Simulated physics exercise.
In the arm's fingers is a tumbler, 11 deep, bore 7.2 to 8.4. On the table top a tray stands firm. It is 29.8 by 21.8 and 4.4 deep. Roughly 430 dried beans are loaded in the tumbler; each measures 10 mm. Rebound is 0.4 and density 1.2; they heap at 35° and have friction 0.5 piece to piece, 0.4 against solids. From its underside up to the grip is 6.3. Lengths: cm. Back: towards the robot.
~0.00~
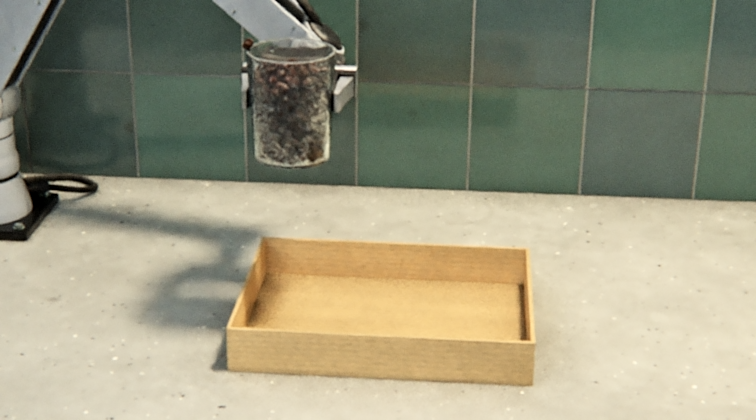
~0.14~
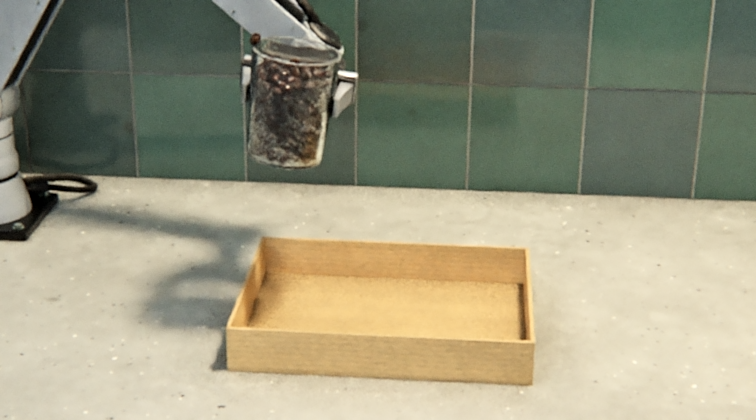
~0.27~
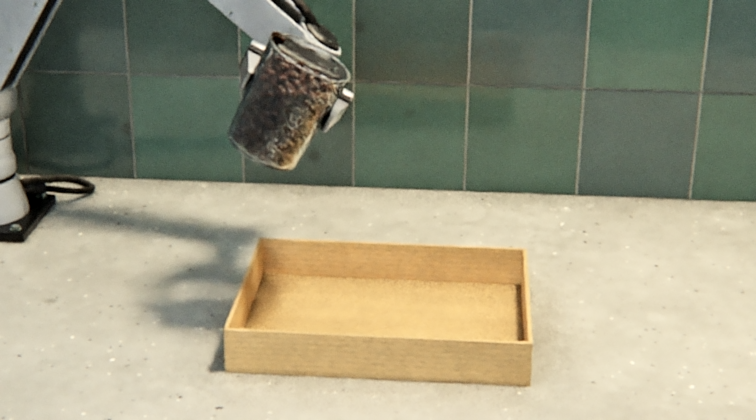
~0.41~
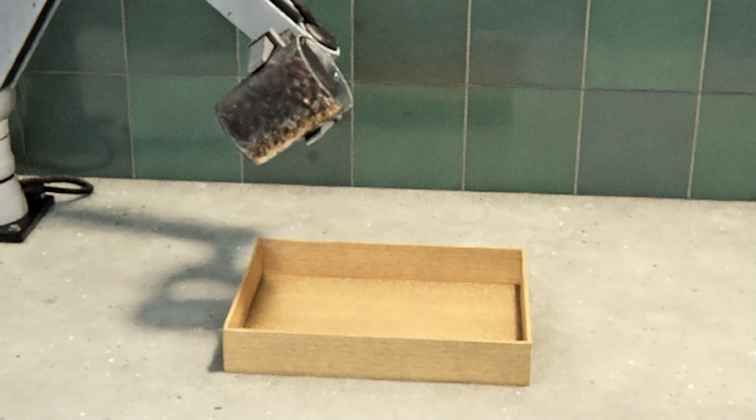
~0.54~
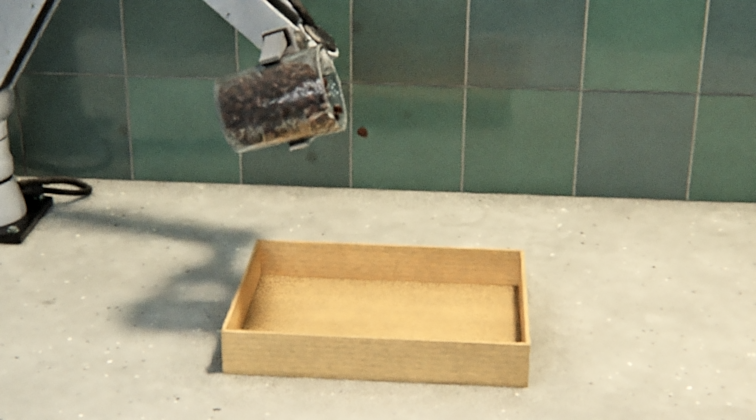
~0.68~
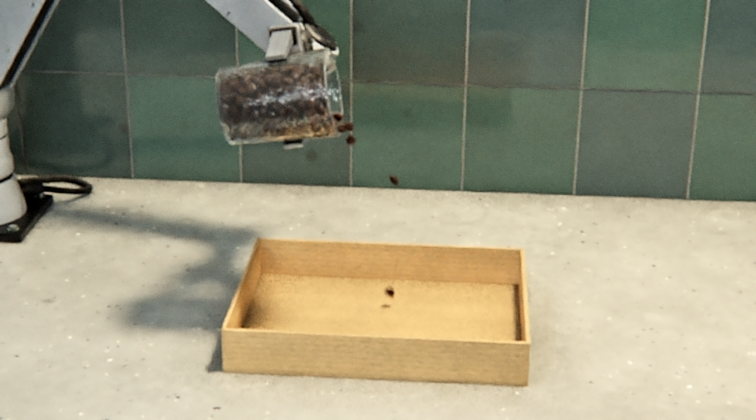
A clear tumbler of dark dried beans, gripped by a robot arm above a shallow wooden tray, tilts rightward from upright to nearly horizontal, and a few beans drop from its mouth, the first reaching the tray.
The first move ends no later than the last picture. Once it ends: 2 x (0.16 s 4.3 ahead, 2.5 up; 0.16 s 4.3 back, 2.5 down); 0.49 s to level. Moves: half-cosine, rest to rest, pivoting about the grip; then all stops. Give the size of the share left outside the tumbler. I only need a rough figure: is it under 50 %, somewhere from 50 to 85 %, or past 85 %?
Roughly, it is somewhere from 50 to 85 %.
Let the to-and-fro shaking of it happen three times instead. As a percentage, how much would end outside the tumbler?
Estimate: Around 75 %.
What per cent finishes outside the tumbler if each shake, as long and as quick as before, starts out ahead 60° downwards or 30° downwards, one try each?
Near 10 and 30 percent respectively.
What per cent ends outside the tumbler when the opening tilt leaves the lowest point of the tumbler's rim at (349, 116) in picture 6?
25 percent or so.
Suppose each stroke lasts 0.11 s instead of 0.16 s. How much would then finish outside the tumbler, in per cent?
Roughly 85 in a hundred.
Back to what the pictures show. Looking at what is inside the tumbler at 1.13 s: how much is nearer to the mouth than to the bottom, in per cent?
About 50 per cent.
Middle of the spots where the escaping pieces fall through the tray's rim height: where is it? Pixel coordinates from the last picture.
Around (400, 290).
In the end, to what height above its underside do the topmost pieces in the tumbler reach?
Roughly 7.0 cm.
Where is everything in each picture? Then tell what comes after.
The tumbler middle at (292, 105), level; upper third of the load around (291, 82), from x 245 to 325, top at y 45; 433 in the tumbler, in the first frame.
The tumbler middle at (290, 105), tilted 8° forward; upper third of the load around (290, 83), from x 255 to 330, top at y 40, in the second frame.
The tumbler middle at (285, 105), tilted 28° forward; upper third of the load around (287, 84), from x 240 to 335, top at y 35, in the third frame.
The tumbler middle at (281, 103), tilted 52° forward; upper third of the load around (286, 84), from x 225 to 330, top at y 55, in the fourth frame.
The tumbler middle at (278, 102), tilted 72° forward; upper third of the load around (279, 85), from x 225 to 365, top at y 65; 432 in the tumbler, 1 in flight or on a rim, in the fifth frame.
The tumbler middle at (278, 100), tilted 80° forward; upper third of the load around (273, 83), from x 225 to 395, top at y 65; 430 in the tumbler, 1 in the tray, 2 in flight or on a rim, in the sixth frame.
After 1.13 s, tilted 80° forward, highest piece 28 above the table; 271 in the tumbler, 152 in the tray, 1 on the table or floor, 9 in flight or on a rim.
After 1.58 s, tilted 35° forward, highest piece 28 above the table; 260 in the tray, 170 in the tumbler, 2 on the table or floor, 1 in flight or on a rim.
After 2.01 s, level, highest piece 26 above the table; 261 in the tray, 170 in the tumbler, 2 on the table or floor.
After 3.06 s, level, highest piece 26 above the table; 261 in the tray, 170 in the tumbler, 2 on the table or floor.
In the end, 261 in the tray, 170 in the tumbler, 2 on the table or floor. That is 61 % outside the tumbler.
